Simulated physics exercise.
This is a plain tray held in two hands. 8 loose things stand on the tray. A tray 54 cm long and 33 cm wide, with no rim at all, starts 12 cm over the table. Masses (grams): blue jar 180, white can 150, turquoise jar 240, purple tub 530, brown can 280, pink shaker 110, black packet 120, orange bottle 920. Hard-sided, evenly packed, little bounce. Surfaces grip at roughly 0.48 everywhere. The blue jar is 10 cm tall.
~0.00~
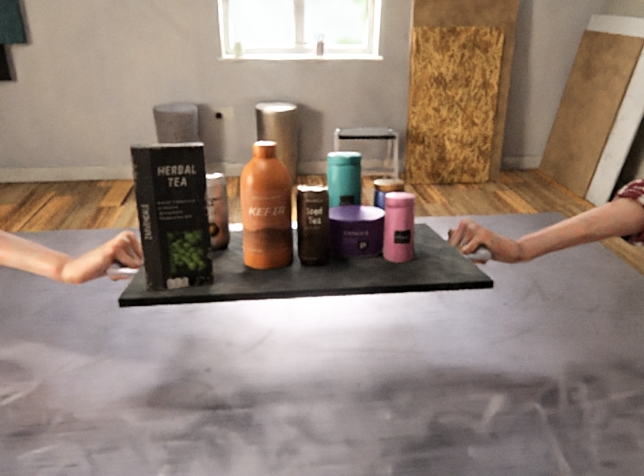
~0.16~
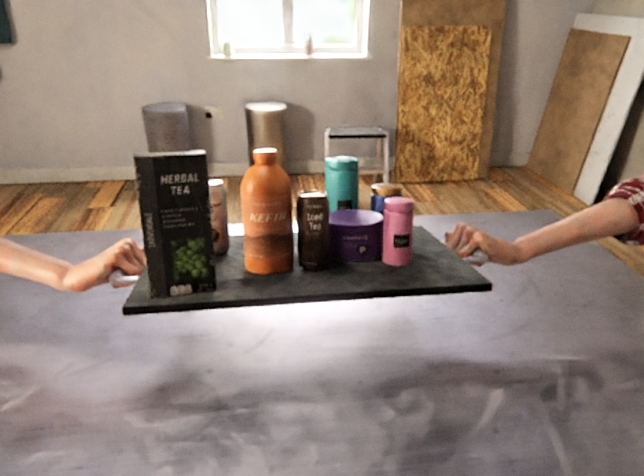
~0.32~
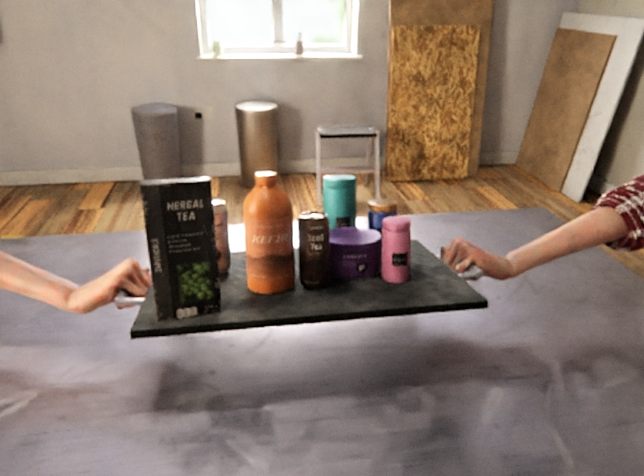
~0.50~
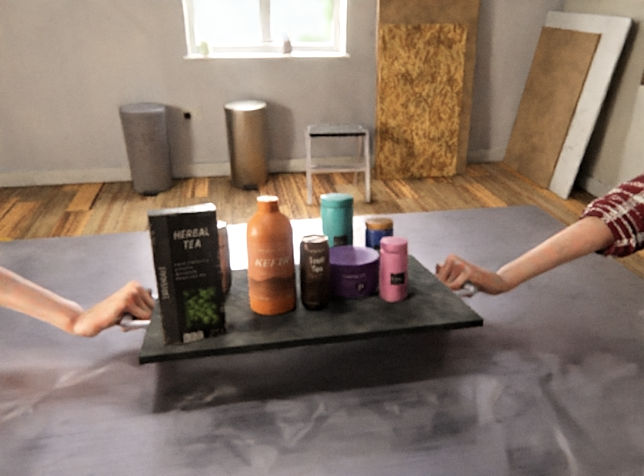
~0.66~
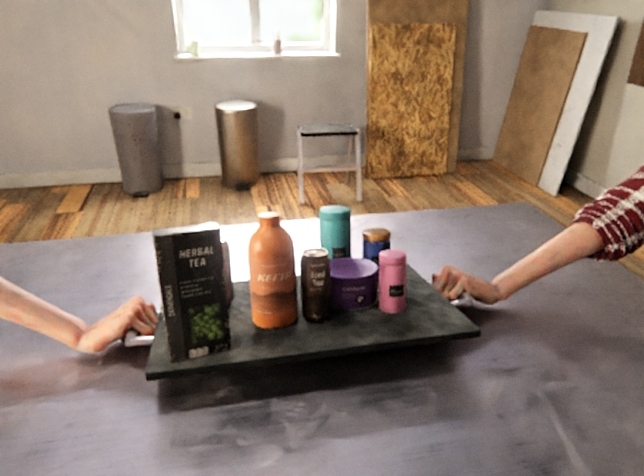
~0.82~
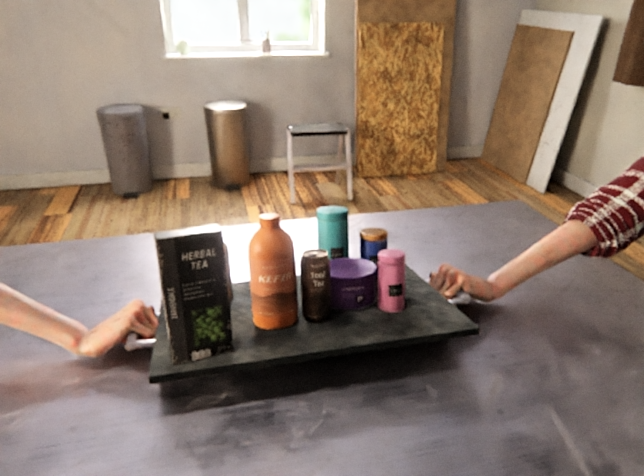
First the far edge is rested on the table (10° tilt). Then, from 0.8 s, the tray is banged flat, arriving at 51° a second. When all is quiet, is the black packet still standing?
The black packet falls over.
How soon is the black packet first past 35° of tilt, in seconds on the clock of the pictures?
Near 1.5 s.
After 1.42 s, tray flat on the table; black packet 23° off its base near (193, 315).
After 1.82 s, tray flat on the table; black packet on its side near (164, 321).
In the end (2.5 s), off the tray and tipped over, black packet; the other 7 under 5 cm from the start. In the last view, black packet near (128, 340).
